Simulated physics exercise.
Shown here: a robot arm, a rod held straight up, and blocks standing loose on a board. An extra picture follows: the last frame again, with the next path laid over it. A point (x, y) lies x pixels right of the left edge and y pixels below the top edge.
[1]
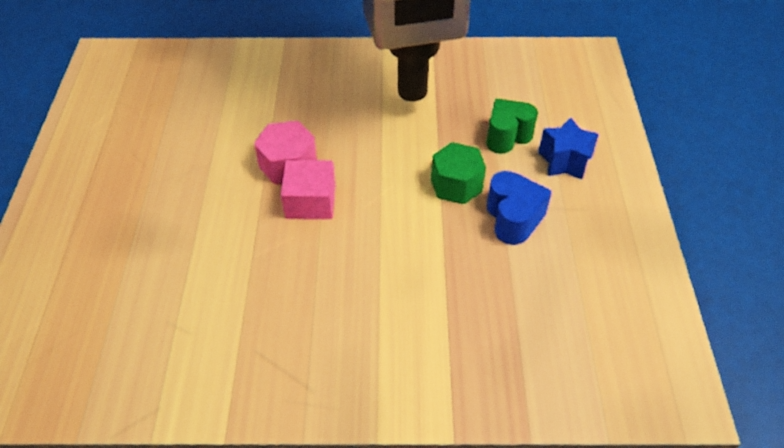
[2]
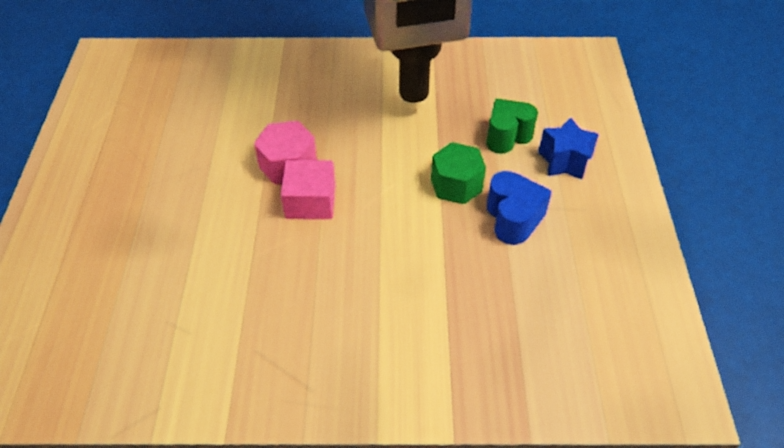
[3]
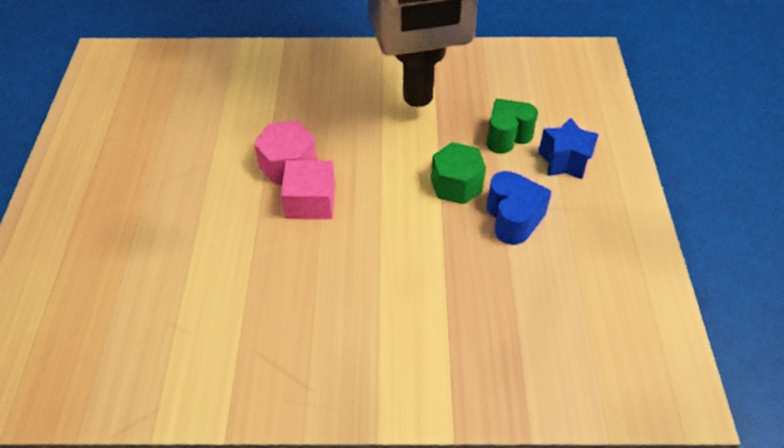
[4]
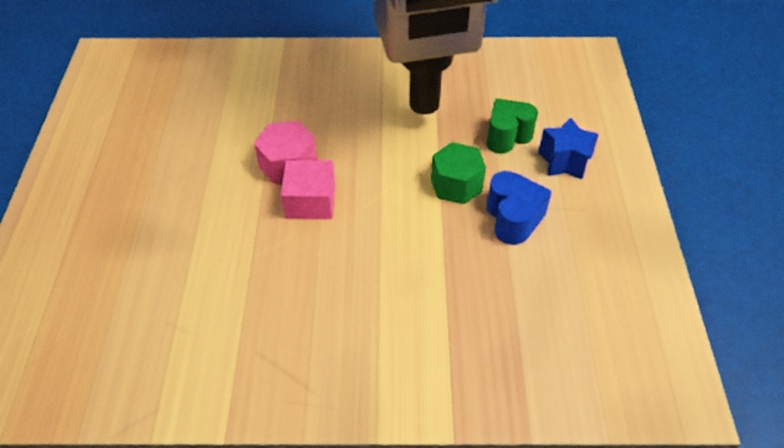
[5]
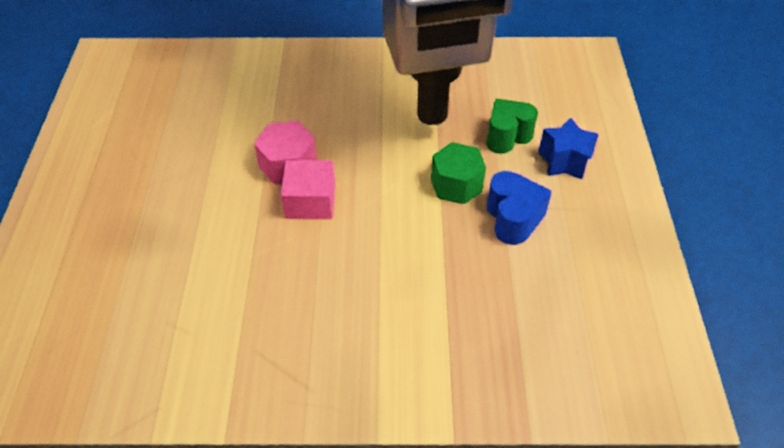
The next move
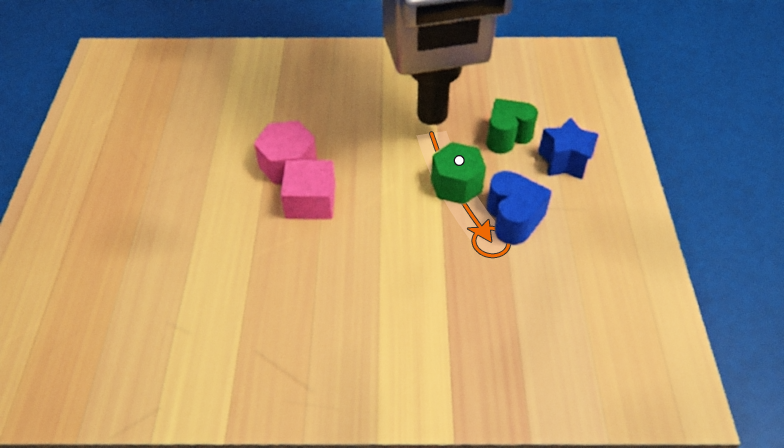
A robot arm with an upright rod stayed almost still above a wooden board, then moved slightly right and toward the viewer, nearing the green six-sided block, while the pink, green and blue blocks stayed still.
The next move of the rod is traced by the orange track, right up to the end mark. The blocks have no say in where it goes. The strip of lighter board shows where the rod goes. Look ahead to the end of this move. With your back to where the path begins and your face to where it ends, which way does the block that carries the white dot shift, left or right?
It's set to shift right.
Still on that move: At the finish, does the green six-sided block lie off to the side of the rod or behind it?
No.
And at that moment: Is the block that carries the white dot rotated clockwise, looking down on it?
The answer is yes.
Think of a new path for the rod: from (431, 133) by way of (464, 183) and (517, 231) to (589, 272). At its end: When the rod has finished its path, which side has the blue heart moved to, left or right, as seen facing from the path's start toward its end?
Leftward.
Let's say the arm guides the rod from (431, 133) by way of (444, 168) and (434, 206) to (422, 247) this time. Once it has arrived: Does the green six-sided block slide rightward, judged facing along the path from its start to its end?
No, that is not how it ends up.
Drawn move, from (431, 133) via (453, 186), ending at (491, 242); the dot is on the green six-sided block.
On the path given first. One third of the way, rod (446, 152); green six-sided block (465, 174).
Two thirds of the way, rod (466, 188); green six-sided block (478, 214), turned 20° clockwise; blue heart (530, 202).
At the end, rod (494, 226); green six-sided block (490, 254), turned 55° clockwise; green heart still; blue heart (530, 202).
